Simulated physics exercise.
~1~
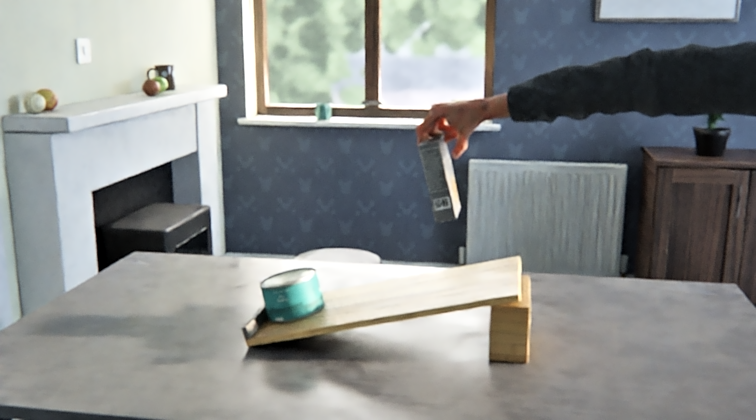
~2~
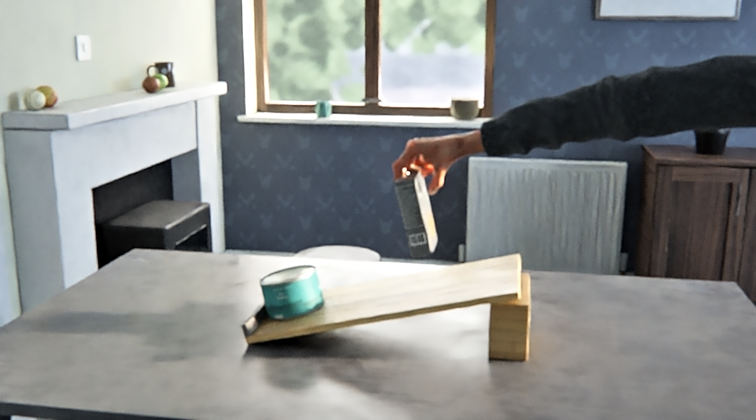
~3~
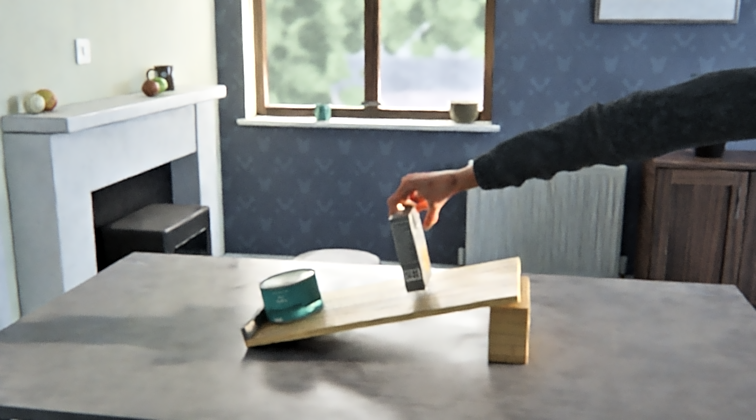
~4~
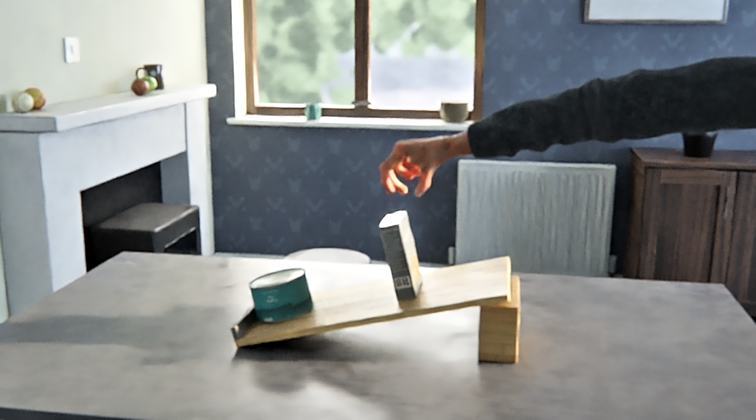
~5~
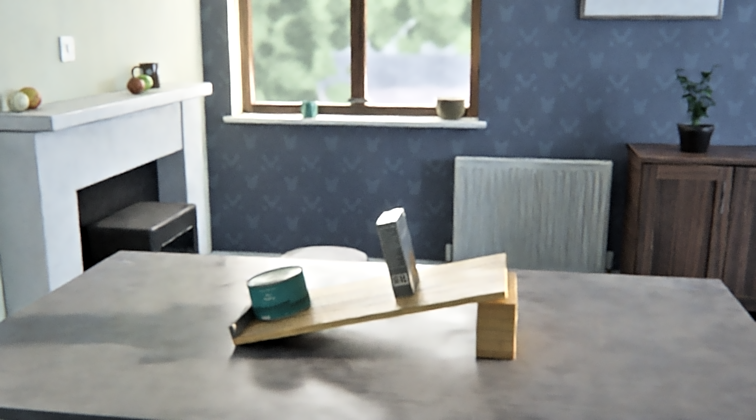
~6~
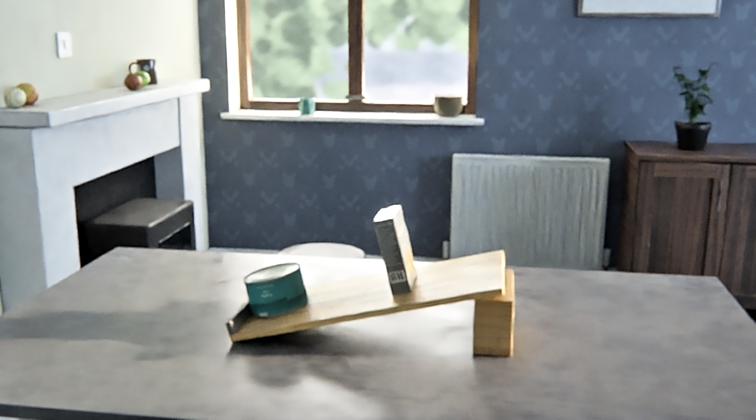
A grey packet, held by a hand reaching in from the right, moves left and down towards a sloping wooden board on a grey table, seen from the front by a gently swaying camera. The board rests on a wooden block at its right end, with a turquoise tub at its low left end. Behind are a white fireplace, a window, a radiator and a dark blue wall. The hand sets the packet, leaning left, on the middle of the slope, then lets go and draws back out of view. The packet stays where it was put, and the tub and board remain still.
